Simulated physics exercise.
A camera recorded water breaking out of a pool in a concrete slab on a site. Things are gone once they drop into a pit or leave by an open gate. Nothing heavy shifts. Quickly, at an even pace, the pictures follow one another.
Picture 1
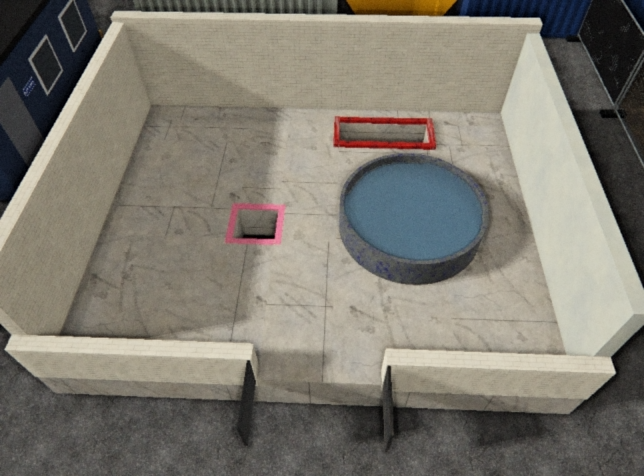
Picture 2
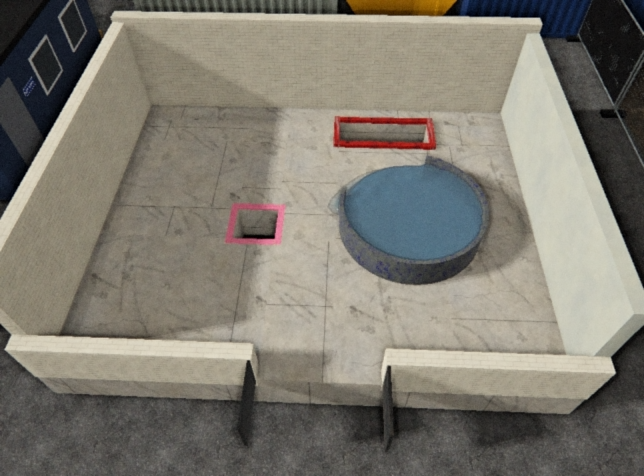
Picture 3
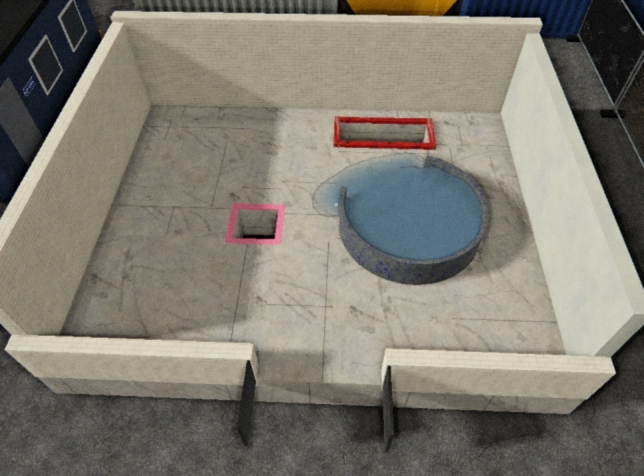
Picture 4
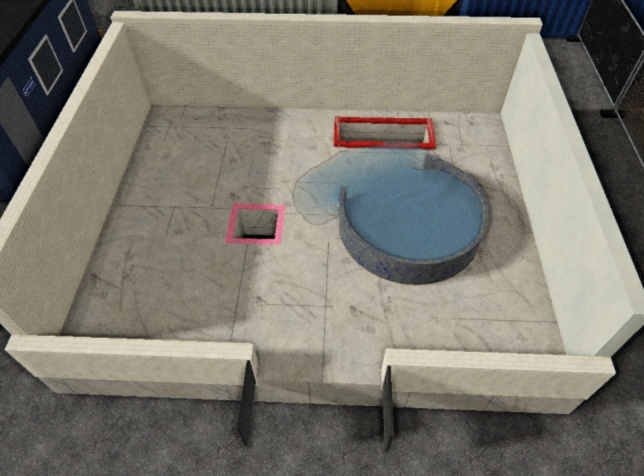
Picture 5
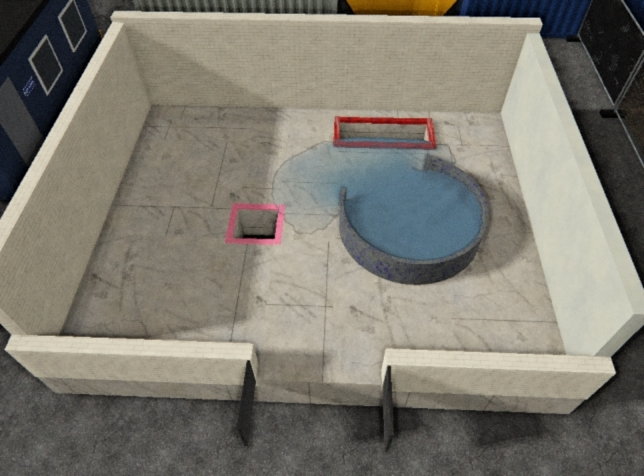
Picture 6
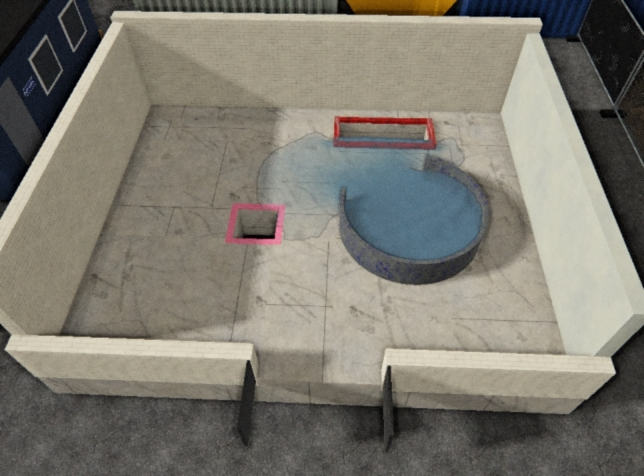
A round grey-walled pool of blue water stands right of centre on a pale slab enclosed by cream walls, seen from above by a still camera. A pink-edged square pit lies to its left, a red-edged rectangular pit behind it, and an open gate in front. The pool's wall opens at the far left, and water pours out, spreading leftward and backward in a thin, widening sheet.
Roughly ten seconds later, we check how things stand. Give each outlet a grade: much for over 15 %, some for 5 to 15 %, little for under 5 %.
Grades: Gate - little, pink pit - little, red pit - much.
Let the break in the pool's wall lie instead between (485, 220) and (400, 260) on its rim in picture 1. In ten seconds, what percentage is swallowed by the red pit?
In percent, red takes 0.
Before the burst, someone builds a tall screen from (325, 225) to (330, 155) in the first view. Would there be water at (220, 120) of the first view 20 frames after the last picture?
Answer: Flooded.
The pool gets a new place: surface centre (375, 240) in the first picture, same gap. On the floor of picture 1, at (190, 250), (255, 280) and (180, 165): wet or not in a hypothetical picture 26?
Spot one unwetted, spot two unwetted, spot three wetted.
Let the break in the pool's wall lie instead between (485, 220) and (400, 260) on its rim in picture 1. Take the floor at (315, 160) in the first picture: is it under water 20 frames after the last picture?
Check at the given point: Unwetted.
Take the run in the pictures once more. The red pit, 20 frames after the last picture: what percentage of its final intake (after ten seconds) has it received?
Share at that point: Close to 90 in a hundred.
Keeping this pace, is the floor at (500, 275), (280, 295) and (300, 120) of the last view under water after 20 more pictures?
Point by point: Unwetted; unwetted; swamped.
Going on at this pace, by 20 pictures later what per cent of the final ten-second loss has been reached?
Near 85 in a hundred, I reckon.
A moment on, water covers 25 % of the floor; the gate 0 %, the pink pit 0 %, the red pit 8 %.
Next, water covers 30 % of the floor; the gate 0 %, the pink pit 0 %, the red pit 16 %.
Then, water covers 40 % of the floor; the gate 0 %, the pink pit 0 %, the red pit 22 %.
Later, water covers 65 % of the floor; the gate 0 %, the pink pit 1 %, the red pit 24 %.
In the end, water covers 90 % of the floor; the gate 1 %, the pink pit 2 %, the red pit 24 %.
